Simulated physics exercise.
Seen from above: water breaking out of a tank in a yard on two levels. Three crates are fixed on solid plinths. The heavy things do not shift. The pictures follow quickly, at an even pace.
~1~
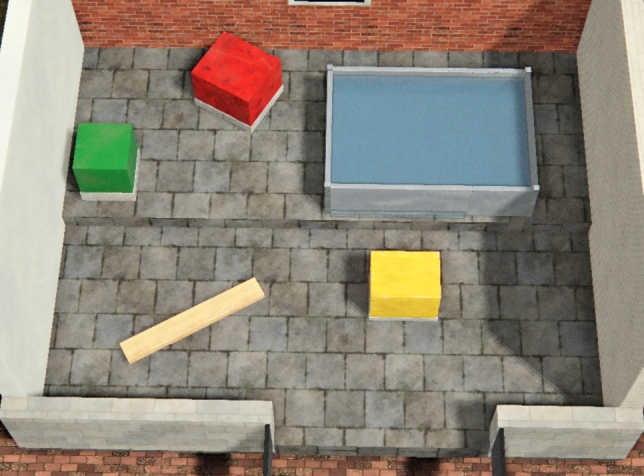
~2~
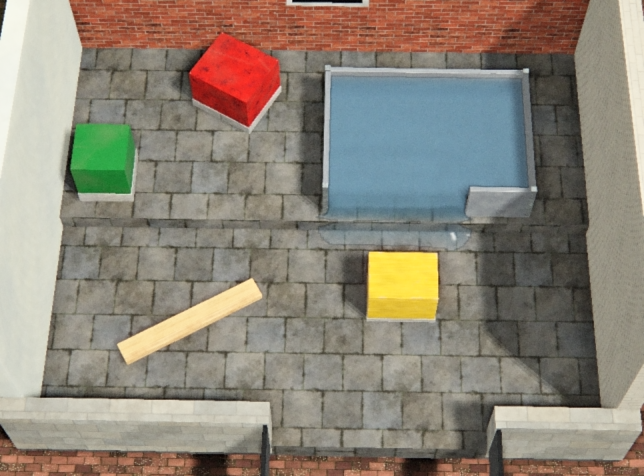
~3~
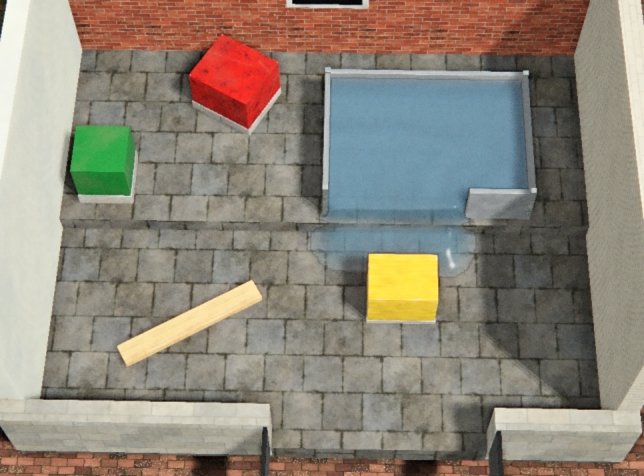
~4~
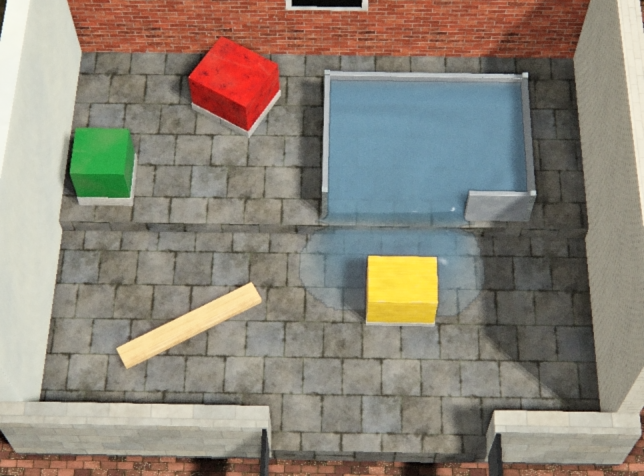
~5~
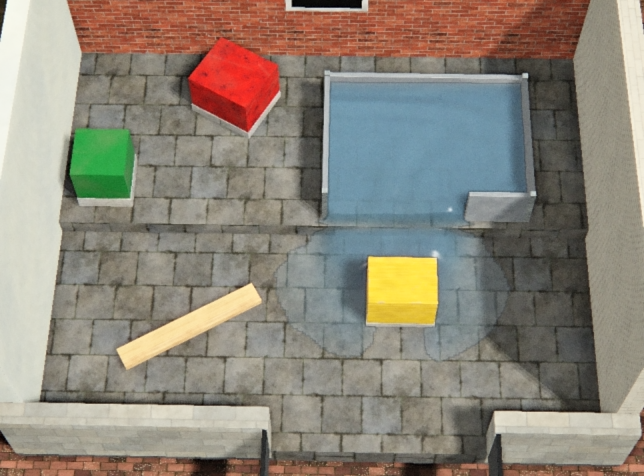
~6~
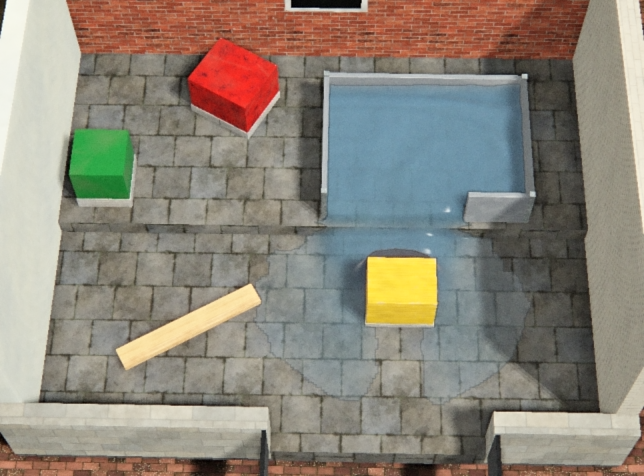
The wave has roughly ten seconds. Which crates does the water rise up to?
In the end: The red crate stays dry; the yellow crate gets wet; the green crate stays dry.
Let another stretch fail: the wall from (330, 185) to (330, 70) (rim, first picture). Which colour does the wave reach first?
It is the red one.
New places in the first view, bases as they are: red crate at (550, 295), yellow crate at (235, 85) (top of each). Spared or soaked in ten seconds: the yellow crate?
One by one: Yellow escapes it.
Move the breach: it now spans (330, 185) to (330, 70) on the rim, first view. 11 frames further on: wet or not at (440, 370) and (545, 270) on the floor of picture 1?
In that order: Clear, not flooded.
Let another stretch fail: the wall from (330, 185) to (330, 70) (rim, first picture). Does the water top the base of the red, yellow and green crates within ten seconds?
The red crate is wetted; the yellow crate ends up wet; the green crate gets wet.
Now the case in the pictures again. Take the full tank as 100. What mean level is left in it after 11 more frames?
Close to 42 %.
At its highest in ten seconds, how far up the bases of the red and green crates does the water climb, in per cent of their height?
Roughly 0 per cent, then 0 per cent.
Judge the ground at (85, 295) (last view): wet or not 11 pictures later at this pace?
Answer: Awash.
A moment on, water covers 30 % of the floor; the red crate not reached, the yellow crate water round its plinth, the green crate not reached.
Next, water covers 50 % of the floor; the red crate not reached, the yellow crate water round its plinth, the green crate not reached.
Then, water covers 55 % of the floor; the red crate not reached, the yellow crate water round its plinth, the green crate not reached.
Later, water covers 60 % of the floor; the red crate not reached, the yellow crate water round its plinth, the green crate not reached.
In the end, water covers 60 % of the floor; the red crate stayed above the water, the yellow crate was topped, the green crate stayed above the water.
